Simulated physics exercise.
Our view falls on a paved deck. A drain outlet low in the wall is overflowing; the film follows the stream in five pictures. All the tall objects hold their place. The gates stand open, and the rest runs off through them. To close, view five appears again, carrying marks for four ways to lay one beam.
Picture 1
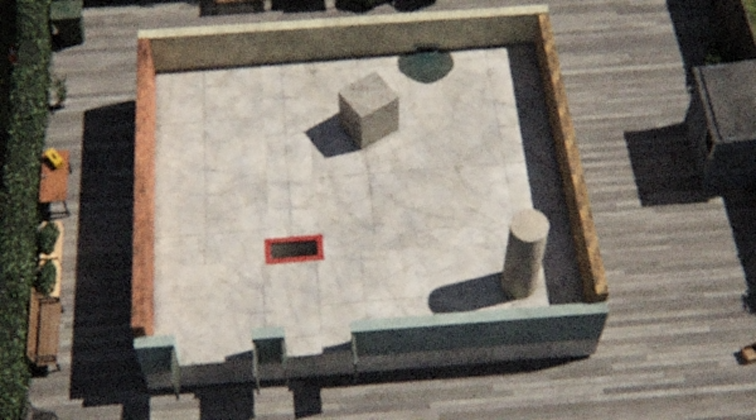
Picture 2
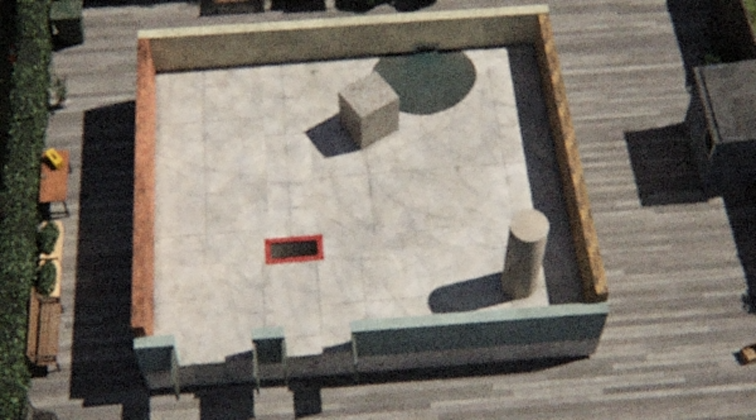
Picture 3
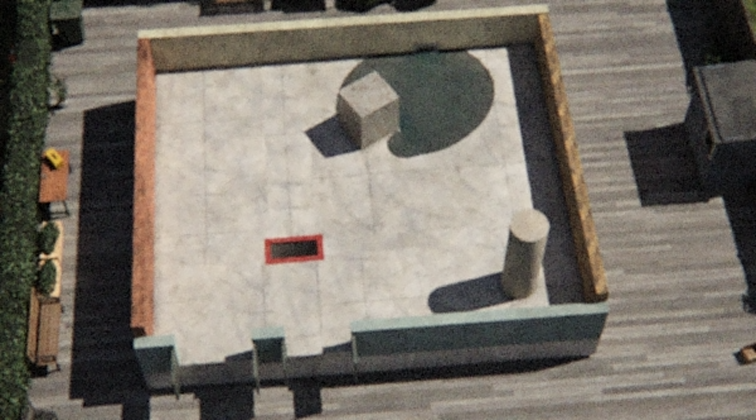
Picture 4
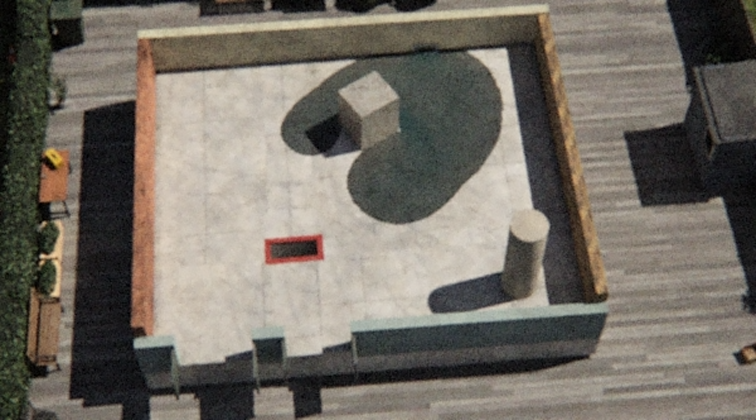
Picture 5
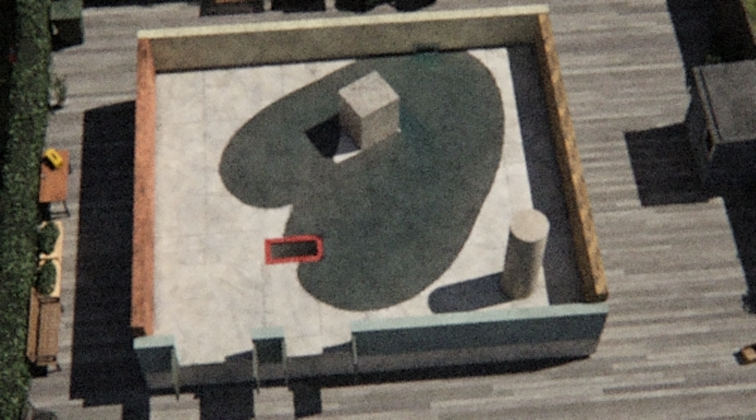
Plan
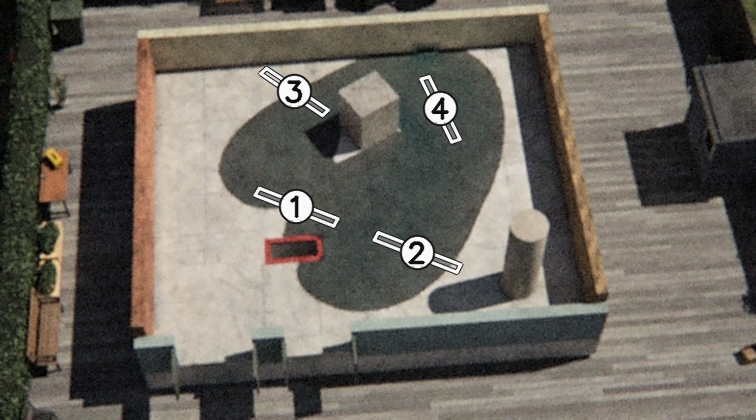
On a paved deck, a dark pool of water appeared by the back wall of a walled yard, spread around a square block and widened toward the front until it reached the red-rimmed pit.
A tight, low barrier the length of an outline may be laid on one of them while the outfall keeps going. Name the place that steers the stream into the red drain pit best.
Place 2.
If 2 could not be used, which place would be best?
That is place 3.
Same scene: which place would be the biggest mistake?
Here it is place 1.
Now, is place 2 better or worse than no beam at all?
Place 2 is better.
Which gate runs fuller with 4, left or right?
The left gate.
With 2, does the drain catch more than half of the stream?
No.
In white, 1 from (257, 191) to (335, 222); 2 from (376, 236) to (458, 268); 3 from (263, 71) to (325, 112); 4 from (425, 78) to (455, 140).
With 1, about 6 % of the stream goes into the red drain pit, about 93 % out by the gates.
With 2, about 32 % of the stream goes into the red drain pit, about 68 % out by the gates.
With 3, about 18 % of the stream goes into the red drain pit, about 80 % out by the gates.
With 4, about 10 % of the stream goes into the red drain pit, about 90 % out by the gates.
